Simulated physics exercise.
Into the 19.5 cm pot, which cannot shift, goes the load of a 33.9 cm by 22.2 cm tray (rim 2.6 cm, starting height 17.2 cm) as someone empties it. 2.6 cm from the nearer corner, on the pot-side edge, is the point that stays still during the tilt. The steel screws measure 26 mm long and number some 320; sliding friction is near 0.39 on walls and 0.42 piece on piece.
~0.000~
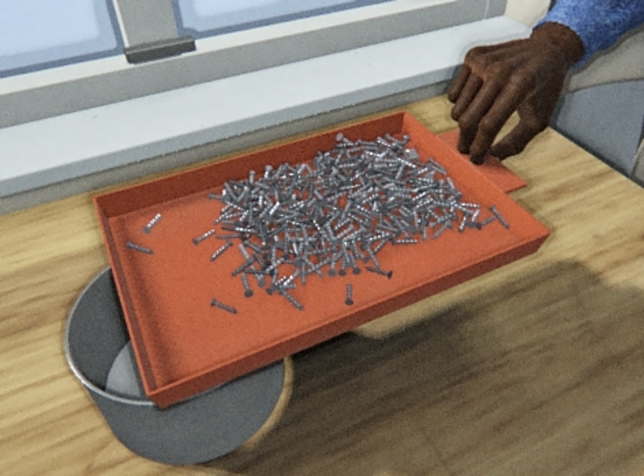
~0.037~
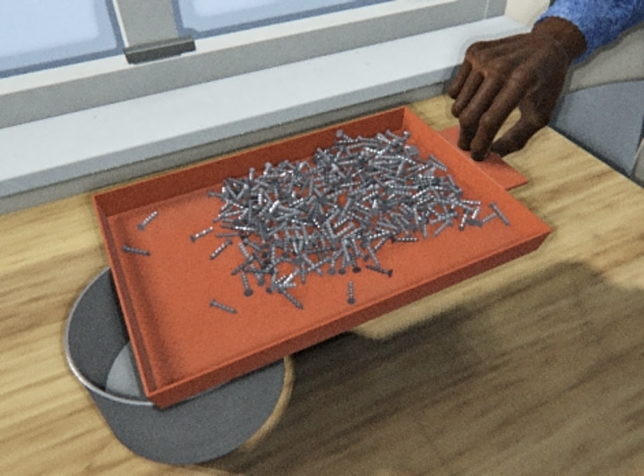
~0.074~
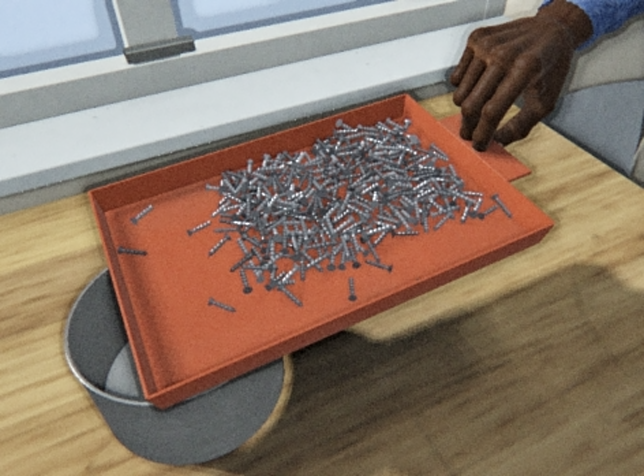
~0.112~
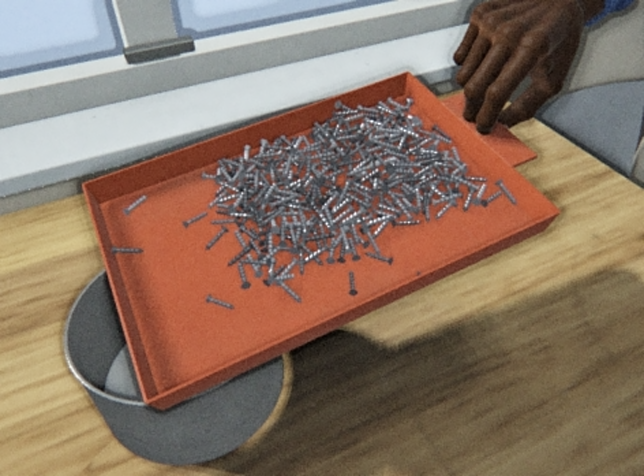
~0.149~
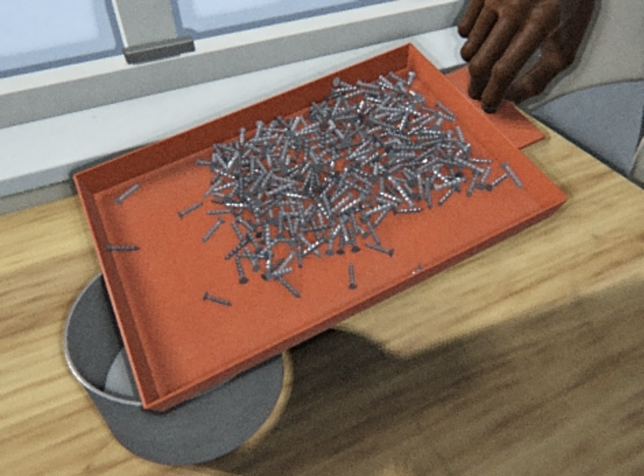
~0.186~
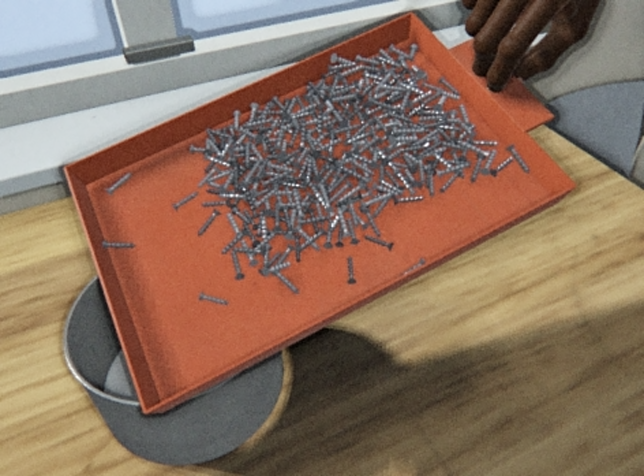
A red tray scattered with steel screws starts out nearly level above a gray pot on a wooden table, then tilts steadily as a hand at its right-side tab raises that end, the screws keeping roughly their places.
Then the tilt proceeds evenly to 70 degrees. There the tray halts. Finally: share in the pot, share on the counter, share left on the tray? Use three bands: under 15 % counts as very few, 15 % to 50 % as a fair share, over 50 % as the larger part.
Pot: Very few; counter: The larger part; tray: Very few.
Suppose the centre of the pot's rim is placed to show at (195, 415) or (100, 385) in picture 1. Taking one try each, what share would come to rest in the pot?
40 % and 5 %.
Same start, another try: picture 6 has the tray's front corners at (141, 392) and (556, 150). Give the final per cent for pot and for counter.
Pot: 15, counter: 65.
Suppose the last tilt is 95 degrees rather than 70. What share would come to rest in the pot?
That would be around 0 percent.
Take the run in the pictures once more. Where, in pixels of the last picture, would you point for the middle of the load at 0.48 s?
Near (274, 206).
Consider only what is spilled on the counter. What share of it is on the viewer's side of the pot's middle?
Estimate: Close to 100 per cent of the pieces.
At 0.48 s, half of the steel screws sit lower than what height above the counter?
Roughly 30 cm.
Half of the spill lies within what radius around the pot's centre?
Roughly 26 centimetres.
Then, at 0.36 s, tilt 45 degrees; the tray holds 100 %, the pot 0 %.
Then, at 0.48 s, tilt 63 degrees; the tray holds 100 %, the pot 0 %.
After 0.73 s, tilt 70 degrees; the tray holds 25 %, the pot 0 %.
At rest (1.9 s), pot 0 %, counter 90 %, tray 10 %.
